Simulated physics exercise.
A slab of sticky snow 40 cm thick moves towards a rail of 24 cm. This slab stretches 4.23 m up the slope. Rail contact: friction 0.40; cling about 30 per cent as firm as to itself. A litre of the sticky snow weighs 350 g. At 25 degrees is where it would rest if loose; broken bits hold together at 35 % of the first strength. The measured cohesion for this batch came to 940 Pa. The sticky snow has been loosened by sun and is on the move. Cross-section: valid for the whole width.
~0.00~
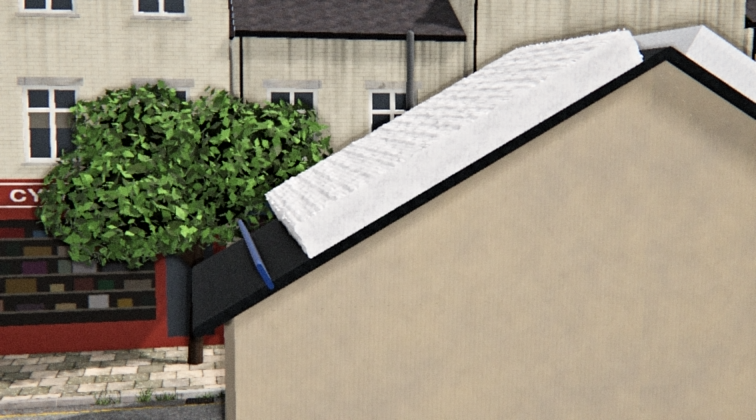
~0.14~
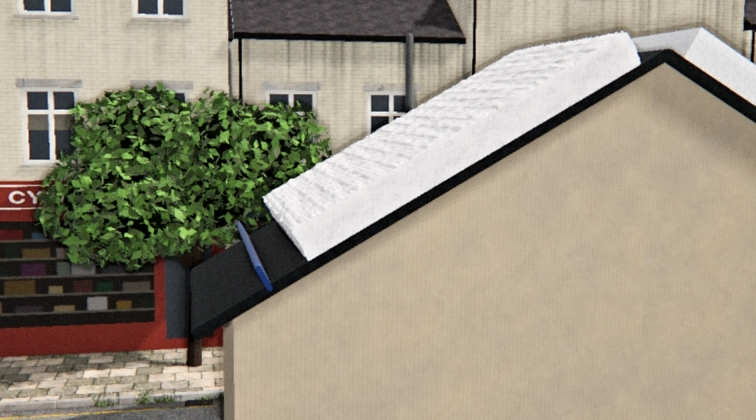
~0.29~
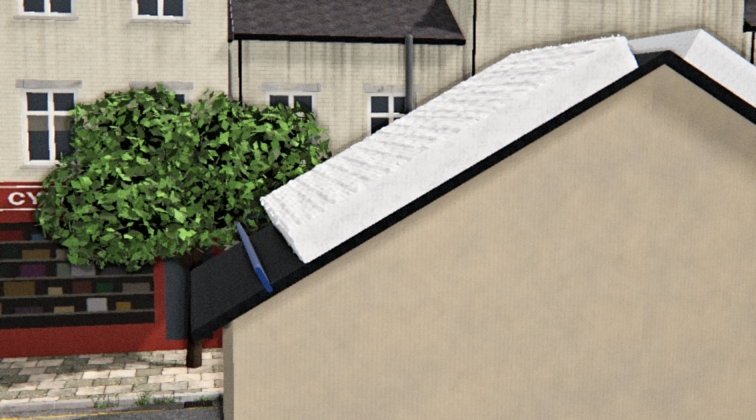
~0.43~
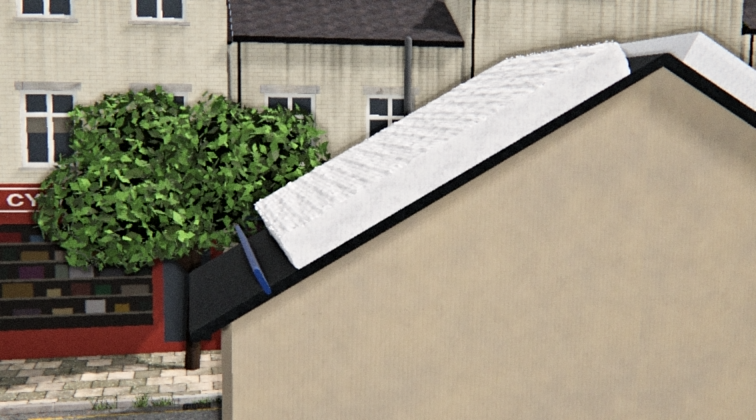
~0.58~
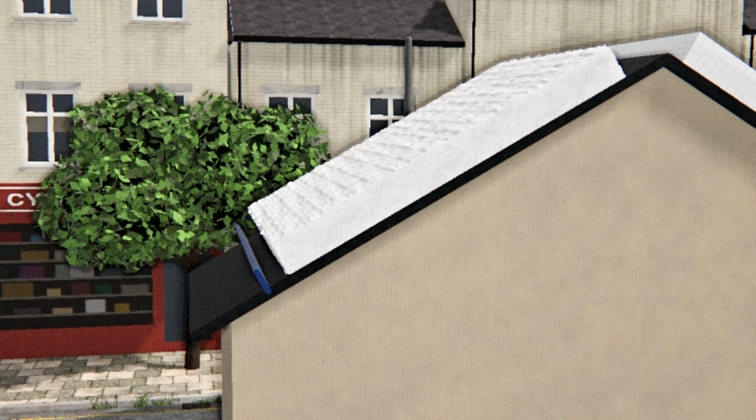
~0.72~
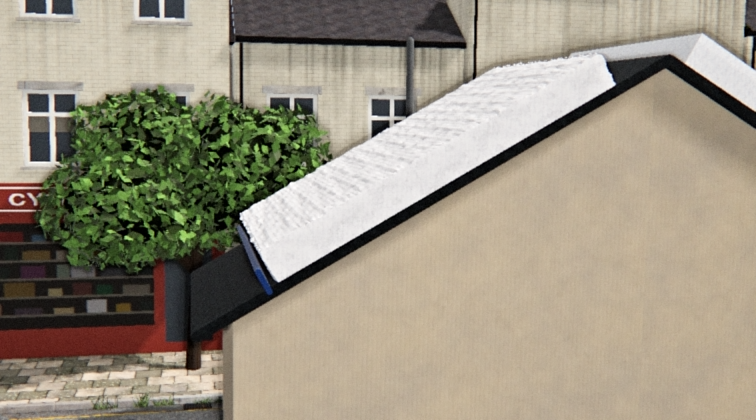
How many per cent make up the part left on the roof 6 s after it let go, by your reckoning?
By my reckoning, near 85 %.
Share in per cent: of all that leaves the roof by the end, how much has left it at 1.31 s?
0 per cent.
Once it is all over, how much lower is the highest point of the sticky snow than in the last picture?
Roughly 0.5 m.
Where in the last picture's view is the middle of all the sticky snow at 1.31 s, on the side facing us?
Look near (396, 189) in the final picture.
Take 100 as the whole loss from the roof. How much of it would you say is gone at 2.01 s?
About 30 %.
By 1.31 s, 100 % of the snow is on the roof.
By 2.01 s, 95 % of the snow is on the roof.
By 2.70 s, 87 % of the snow is on the roof.
By 3.40 s, 85 % of the snow is on the roof.
By 6.00 s, at the end, 85 % of the snow is on the roof.
